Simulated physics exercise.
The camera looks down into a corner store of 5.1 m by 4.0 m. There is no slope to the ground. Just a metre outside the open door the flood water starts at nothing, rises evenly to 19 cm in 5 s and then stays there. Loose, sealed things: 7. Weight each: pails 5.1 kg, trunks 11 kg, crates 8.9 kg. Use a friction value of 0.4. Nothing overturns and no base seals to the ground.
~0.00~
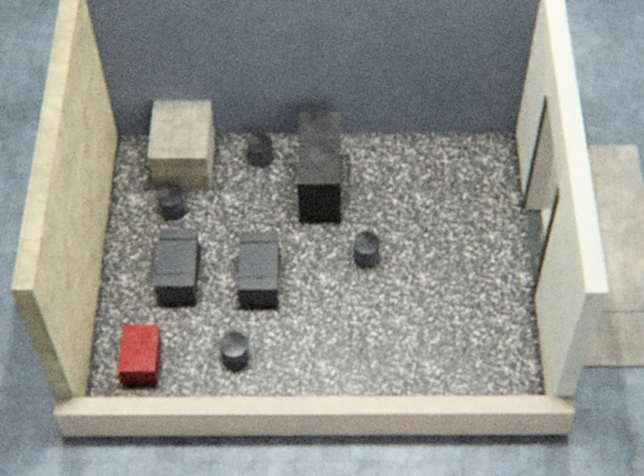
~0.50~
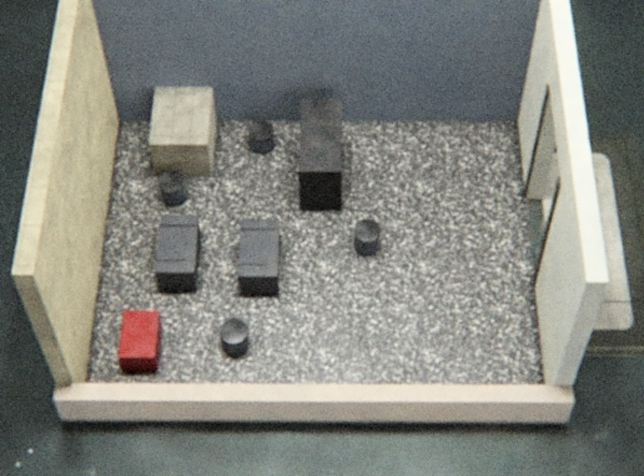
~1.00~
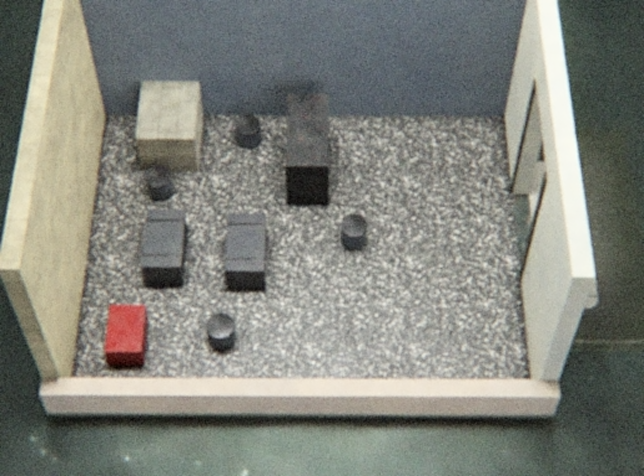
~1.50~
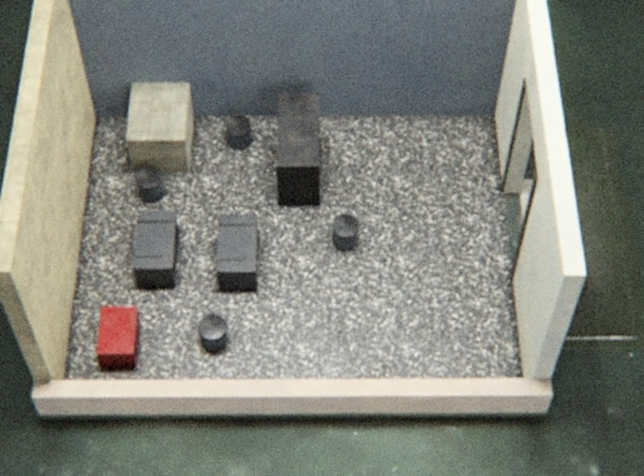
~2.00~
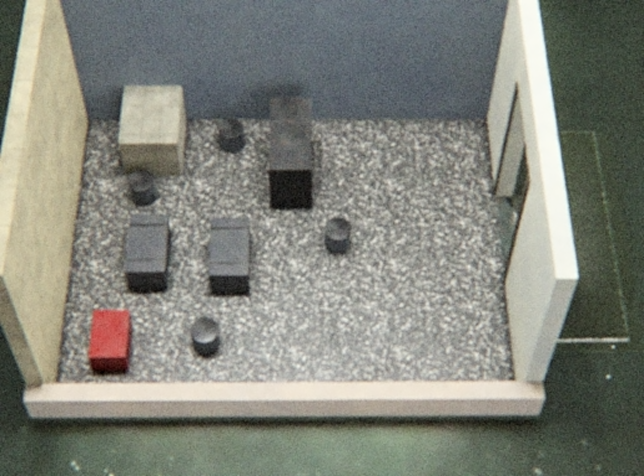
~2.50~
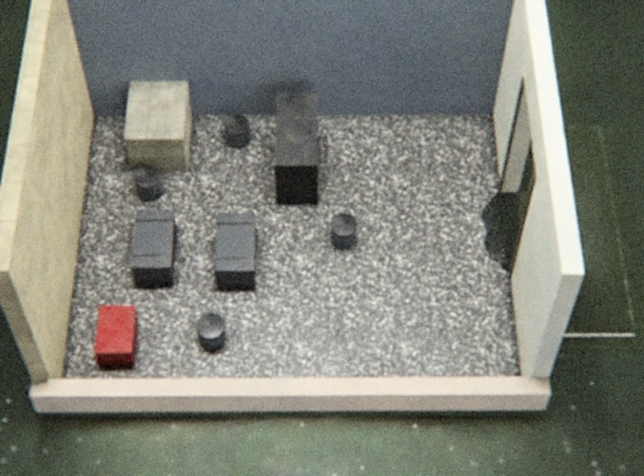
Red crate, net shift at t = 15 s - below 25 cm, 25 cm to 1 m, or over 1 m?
Over 1 m.
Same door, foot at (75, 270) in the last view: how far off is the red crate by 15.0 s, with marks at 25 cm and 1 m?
Red crate: Drifts slightly.
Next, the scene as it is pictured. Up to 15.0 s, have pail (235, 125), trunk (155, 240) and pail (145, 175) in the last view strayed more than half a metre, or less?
The first is lower, the second higher and the third lower.
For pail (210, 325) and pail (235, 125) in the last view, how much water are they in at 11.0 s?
Depths: Near 9 cm, then near 3 cm.
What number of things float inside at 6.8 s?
By my count, 0.
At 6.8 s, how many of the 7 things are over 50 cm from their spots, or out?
By that time the total stands at 1.
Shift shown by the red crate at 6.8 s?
Roughly 0 centimetres by that point.
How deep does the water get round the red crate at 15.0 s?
About 11 cm.
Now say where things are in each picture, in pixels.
The first picture shows the red crate at (138, 347) rests on the ground; 0.0 m2 under water; 0 of 7 have shifted.
The second picture shows the red crate at (138, 333) rests on the ground; 0.0 m2 under water; 0 of 7 have shifted.
The third picture shows the red crate at (125, 328), on the bottom; water covers 0.0 m2; 0 of 7 have shifted.
The fourth picture shows the red crate at (117, 330), on the bottom; water covers 0.0 m2; 0 of 7 have shifted.
The fifth picture shows the red crate at (109, 333), on the bottom; water covers 0.0 m2; 0 of 7 have shifted.
The sixth picture shows the red crate at (115, 329), on the bottom; 0.2 m2 under water; 0 of 7 have shifted.
After 3.5 s the red crate is near (115, 329), 0.0 m from its start, aground; 0 afloat.
After 6.8 s the red crate is near (115, 329), 0.0 m from its start, aground; 0 afloat.
After 11.0 s the red crate is near (83, 286), 0.7 m from its start, afloat; 4 afloat.
After 15.0 s the red crate is near (102, 184), 1.9 m from its start, afloat; 7 afloat.
